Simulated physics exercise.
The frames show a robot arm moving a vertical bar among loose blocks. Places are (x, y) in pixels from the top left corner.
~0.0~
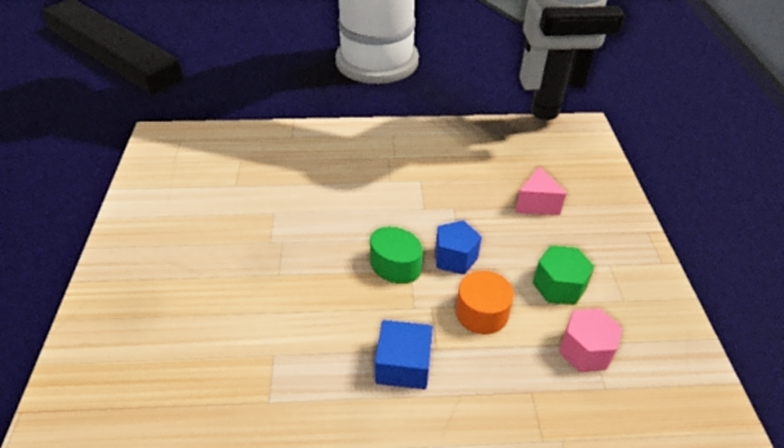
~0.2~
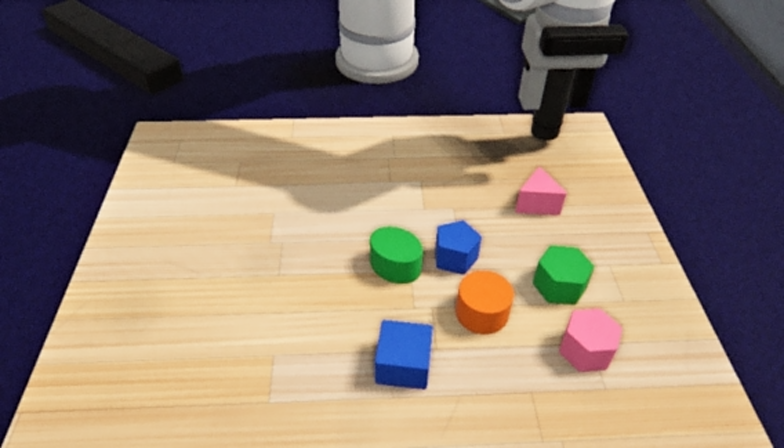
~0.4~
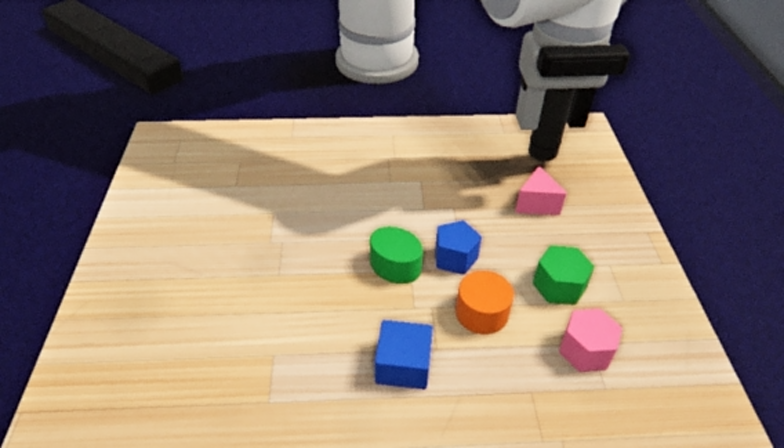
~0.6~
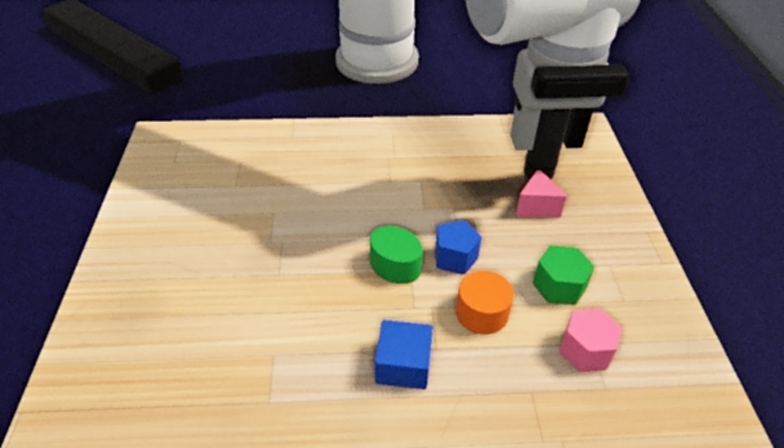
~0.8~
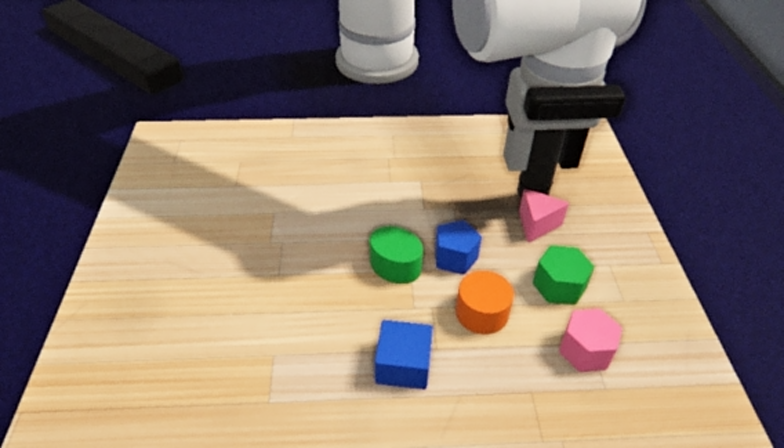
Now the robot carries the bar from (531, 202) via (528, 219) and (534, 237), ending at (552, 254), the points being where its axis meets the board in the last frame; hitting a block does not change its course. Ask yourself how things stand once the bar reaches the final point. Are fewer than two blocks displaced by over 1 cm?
No
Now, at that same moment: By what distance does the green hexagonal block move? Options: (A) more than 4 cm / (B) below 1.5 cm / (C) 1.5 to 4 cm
Answer: C.
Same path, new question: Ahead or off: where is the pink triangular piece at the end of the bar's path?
The bar will still be pushing it.
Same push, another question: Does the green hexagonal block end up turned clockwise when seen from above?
Answer: Yes.
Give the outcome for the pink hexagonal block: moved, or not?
The result: It stays put.
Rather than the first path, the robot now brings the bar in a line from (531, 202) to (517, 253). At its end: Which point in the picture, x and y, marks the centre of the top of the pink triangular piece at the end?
Its top middle is near (558, 236).
The first path, step by step. Halfway along, bar (532, 220); pink triangular piece (550, 228), turned 50° anticlockwise.
At the end, bar (555, 245); blue five-sided block still; pink triangular piece (584, 251), turned 60° anticlockwise; green hexagonal block (574, 279), turned 20° clockwise; pink hexagonal block still.
